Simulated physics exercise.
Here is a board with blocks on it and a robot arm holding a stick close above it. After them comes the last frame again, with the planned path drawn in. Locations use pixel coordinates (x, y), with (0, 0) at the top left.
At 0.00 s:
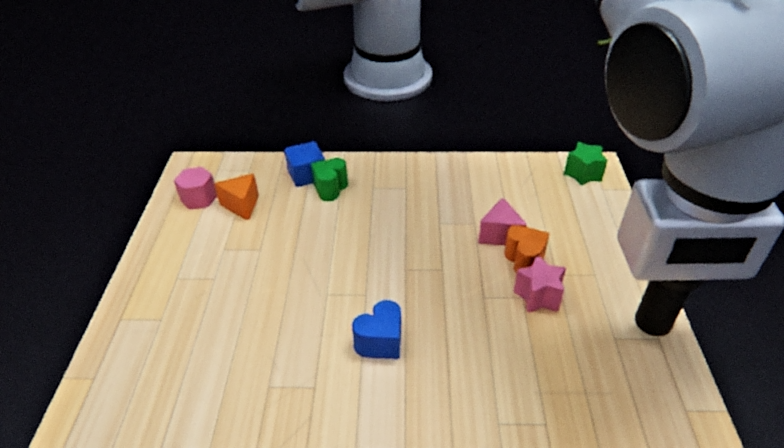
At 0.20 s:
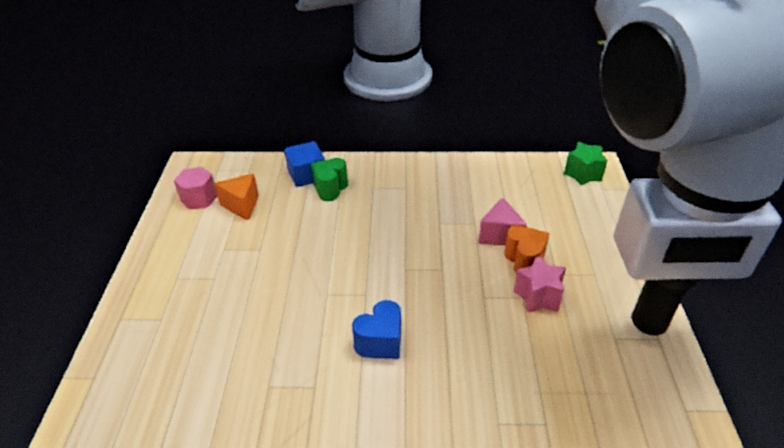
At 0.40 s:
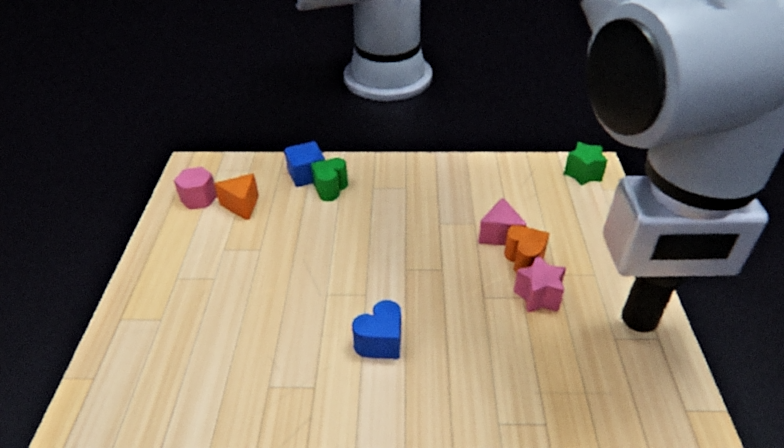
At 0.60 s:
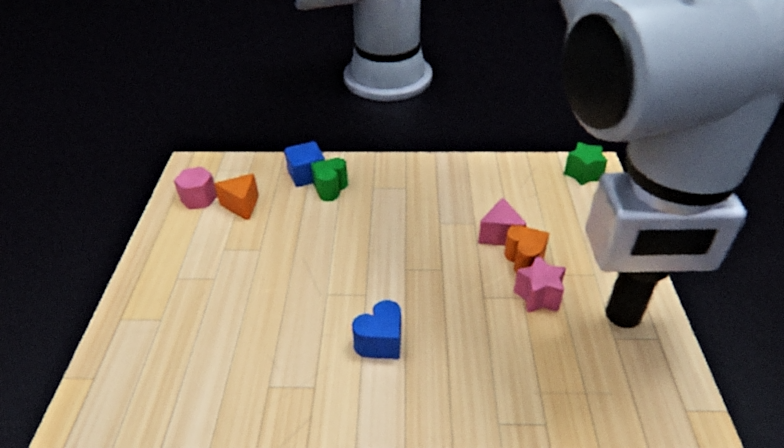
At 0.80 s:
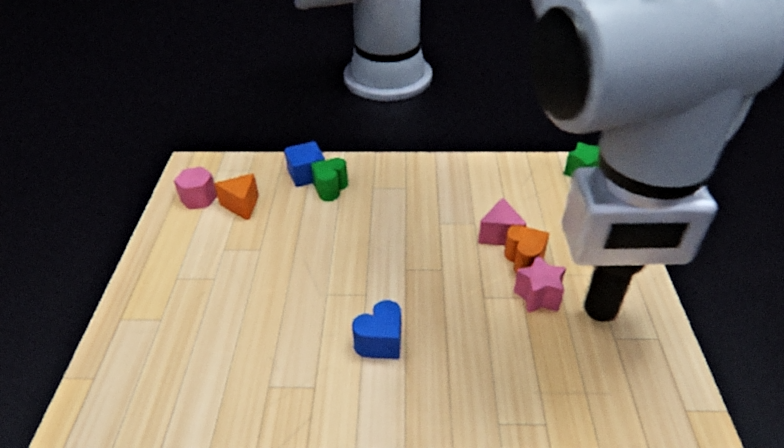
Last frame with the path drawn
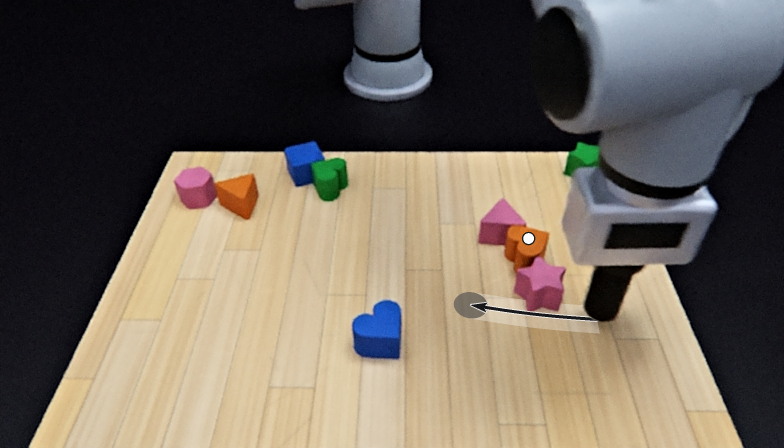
The robot arm on the right moved its black stick slowly left across the wooden board, closing in on the pink star, while all the colored blocks stayed where they were.
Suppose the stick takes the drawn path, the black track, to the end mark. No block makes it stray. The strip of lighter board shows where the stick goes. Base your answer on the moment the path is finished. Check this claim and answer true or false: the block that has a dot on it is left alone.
That claim is true.
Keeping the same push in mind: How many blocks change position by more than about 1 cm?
My forecast: 1.
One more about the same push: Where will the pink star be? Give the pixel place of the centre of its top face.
Located at (508, 262).
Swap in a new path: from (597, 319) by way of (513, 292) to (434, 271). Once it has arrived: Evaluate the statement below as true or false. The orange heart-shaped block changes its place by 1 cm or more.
It is true.
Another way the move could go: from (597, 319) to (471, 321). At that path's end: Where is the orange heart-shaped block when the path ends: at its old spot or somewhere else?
Well, the orange heart-shaped block holds its place.
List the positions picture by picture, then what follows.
Tip of the stick (653, 323), middles of tops, orange heart-shaped block (529, 239), pink star (544, 274), in the first picture.
Stick (649, 322), nothing pushed, in the second picture.
Stick (639, 319), nothing pushed, in the third picture.
Stick (623, 315), nothing pushed, in the fourth picture.
Stick (601, 309), orange heart-shaped block (529, 239), pink star (544, 274), in the fifth picture.
The line goes from (597, 319) over (533, 314) to (471, 305); the dot is on the orange heart-shaped block.
The first path, step by step. One third of the way, stick (556, 305); pink star (531, 270), turned 30° clockwise.
Two thirds of the way, stick (514, 301); pink star (514, 264), turned 80° clockwise.
At the end, stick (472, 294); orange heart-shaped block unmoved; pink star (508, 262), turned 100° clockwise.
